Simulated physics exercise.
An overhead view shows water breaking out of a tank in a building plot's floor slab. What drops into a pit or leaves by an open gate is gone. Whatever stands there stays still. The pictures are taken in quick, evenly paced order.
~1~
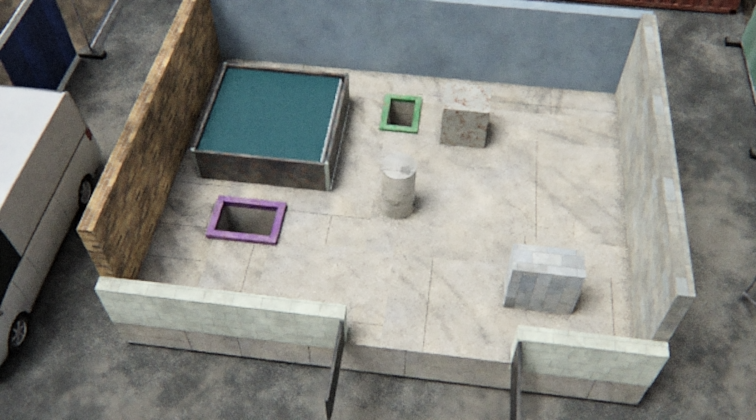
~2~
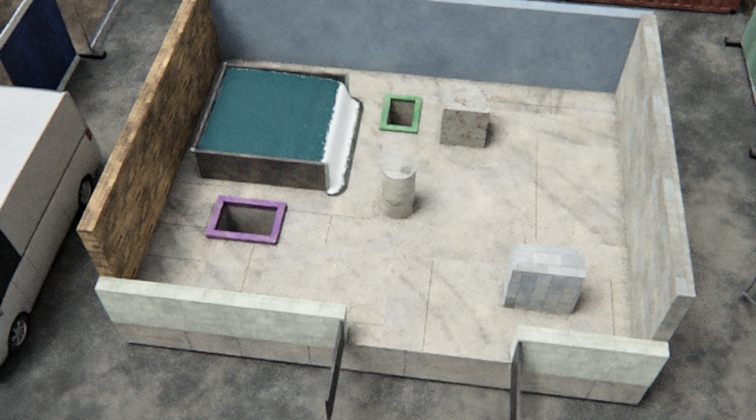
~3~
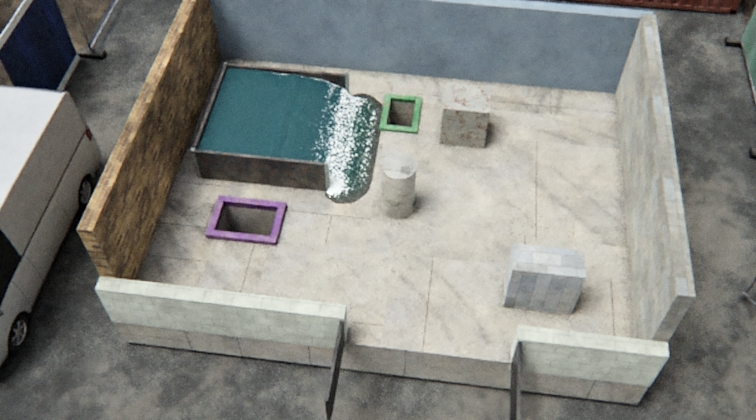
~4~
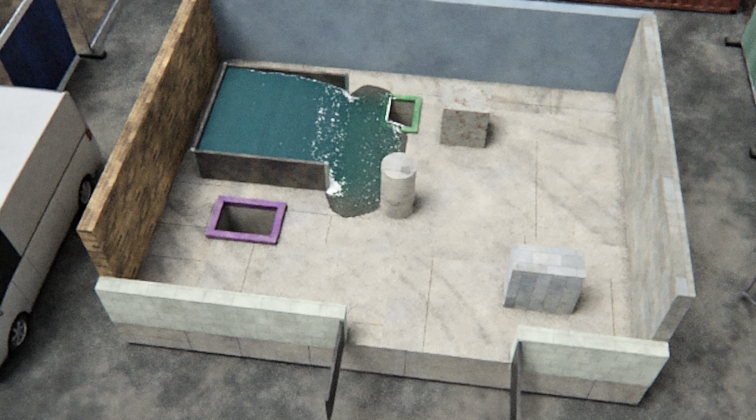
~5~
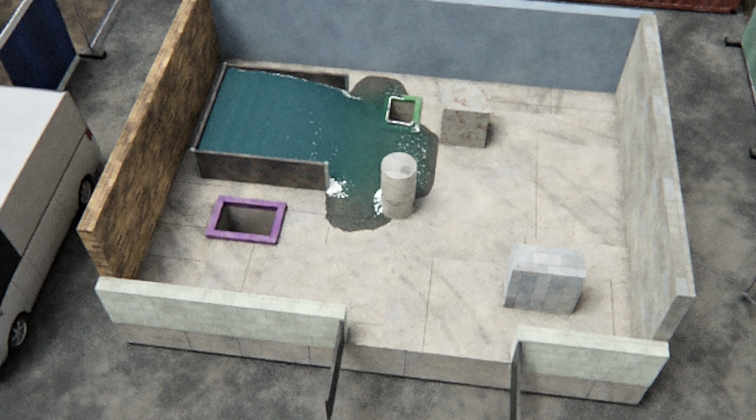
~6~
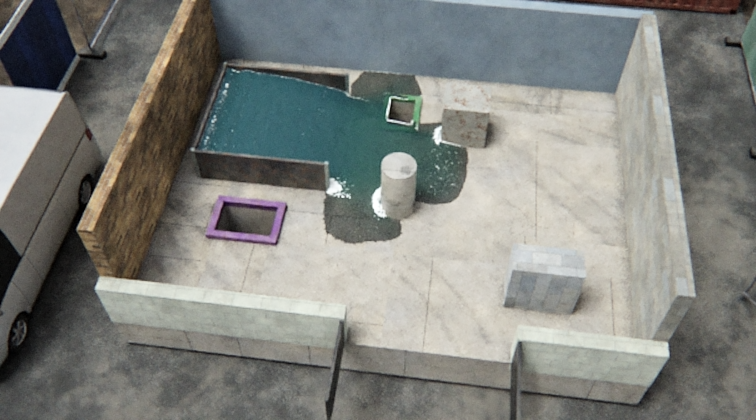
The clip opens on a walled plot where still, blue-green water fills an open tank at the upper left. The tank's right side gives way, and foaming water pours out across the pale floor, surrounds the green-framed pit and the round pillar, then spreads right to the small stone block.
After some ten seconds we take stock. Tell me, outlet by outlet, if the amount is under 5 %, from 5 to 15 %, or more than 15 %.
The gate ends up with a share within five to fifteen per cent. The purple pit ends up with a share that stays below five per cent. The green pit ends up with a share topping fifteen per cent.
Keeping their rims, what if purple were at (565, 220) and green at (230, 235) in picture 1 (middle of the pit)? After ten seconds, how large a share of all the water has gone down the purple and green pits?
Purple has 10 parts of a hundred and green has 0.
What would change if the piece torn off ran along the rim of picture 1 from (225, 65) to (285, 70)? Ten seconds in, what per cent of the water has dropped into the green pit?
For green, roughly 10 in a hundred.
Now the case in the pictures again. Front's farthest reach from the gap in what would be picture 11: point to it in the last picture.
Farthest reach: About (589, 198).
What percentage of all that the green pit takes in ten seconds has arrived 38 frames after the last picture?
Close to 95 percent.
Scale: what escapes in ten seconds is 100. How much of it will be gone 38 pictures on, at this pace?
I'd say about 80 per cent.
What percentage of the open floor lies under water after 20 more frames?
Around 70 in a hundred.
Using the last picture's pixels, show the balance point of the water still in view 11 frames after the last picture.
That puts it at around (372, 155).
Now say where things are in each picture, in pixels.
In the first frame, still water in the open tank at (274, 114).
In the second frame, the front is at (330, 194), out from the gap at (337, 136).
In the third frame, water pours out at (337, 137) and has run to (363, 96).
In the fourth frame, water pours out at (337, 138) and has run to (360, 210).
In the fifth frame, the front is at (382, 221), out from the gap at (337, 138).
In the sixth frame, the front is at (457, 189), out from the gap at (337, 138).
A moment on, water covers 30 % of the floor; the gate 0 %, the purple pit 0 %, the green pit 6 %.
Next, water covers 50 % of the floor; the gate 0 %, the purple pit 0 %, the green pit 10 %.
Then, water covers 70 % of the floor; the gate 2 %, the purple pit 0 %, the green pit 15 %.
Later, water covers 80 % of the floor; the gate 5 %, the purple pit 0 %, the green pit 17 %.
In the end, water covers 95 % of the floor; the gate 11 %, the purple pit 0 %, the green pit 18 %.
